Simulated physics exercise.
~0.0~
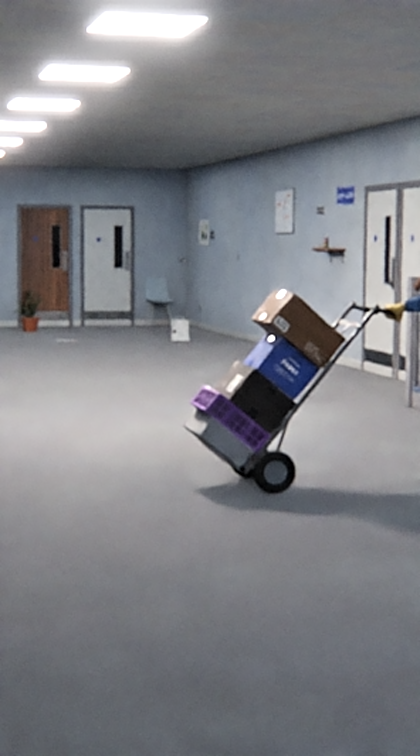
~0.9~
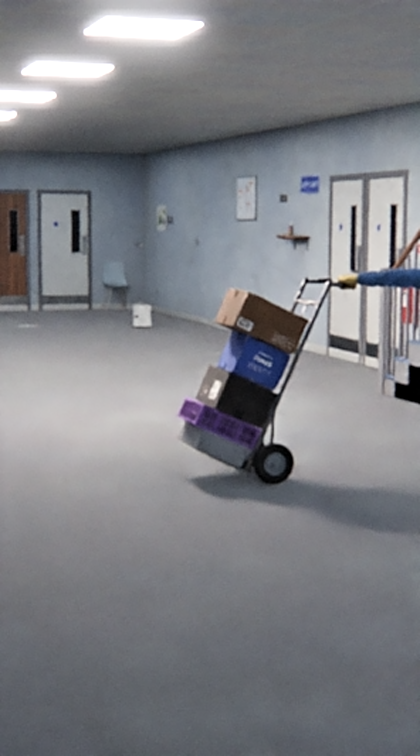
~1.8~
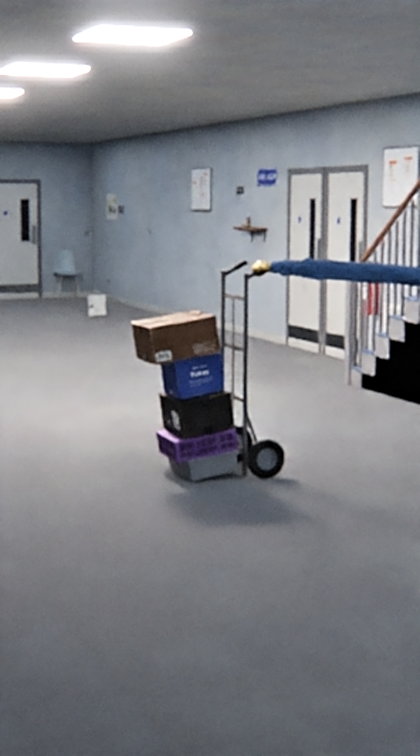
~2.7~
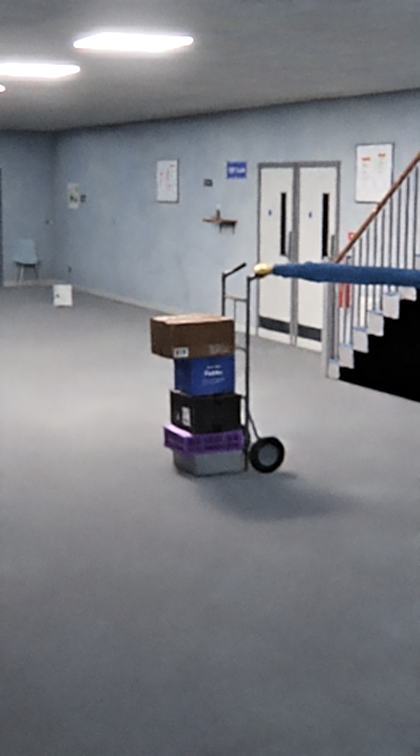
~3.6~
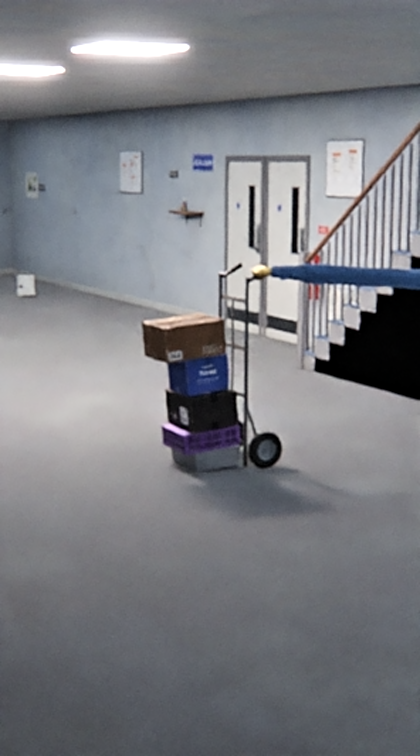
In a wide, blue-walled corridor with doors and a staircase, a hand truck leans back steeply, loaded with a grey tote, a purple crate, a black box, a blue box and a brown box on top. A blue-sleeved arm with a yellowish glove grips the handle from the right. The arm swings the truck up towards vertical as the view drifts sideways, bringing the stairs further into sight. The truck comes upright with its plate on the floor, and the upper boxes rock slightly. The stack stays standing, with the blue and brown boxes a little out of place.
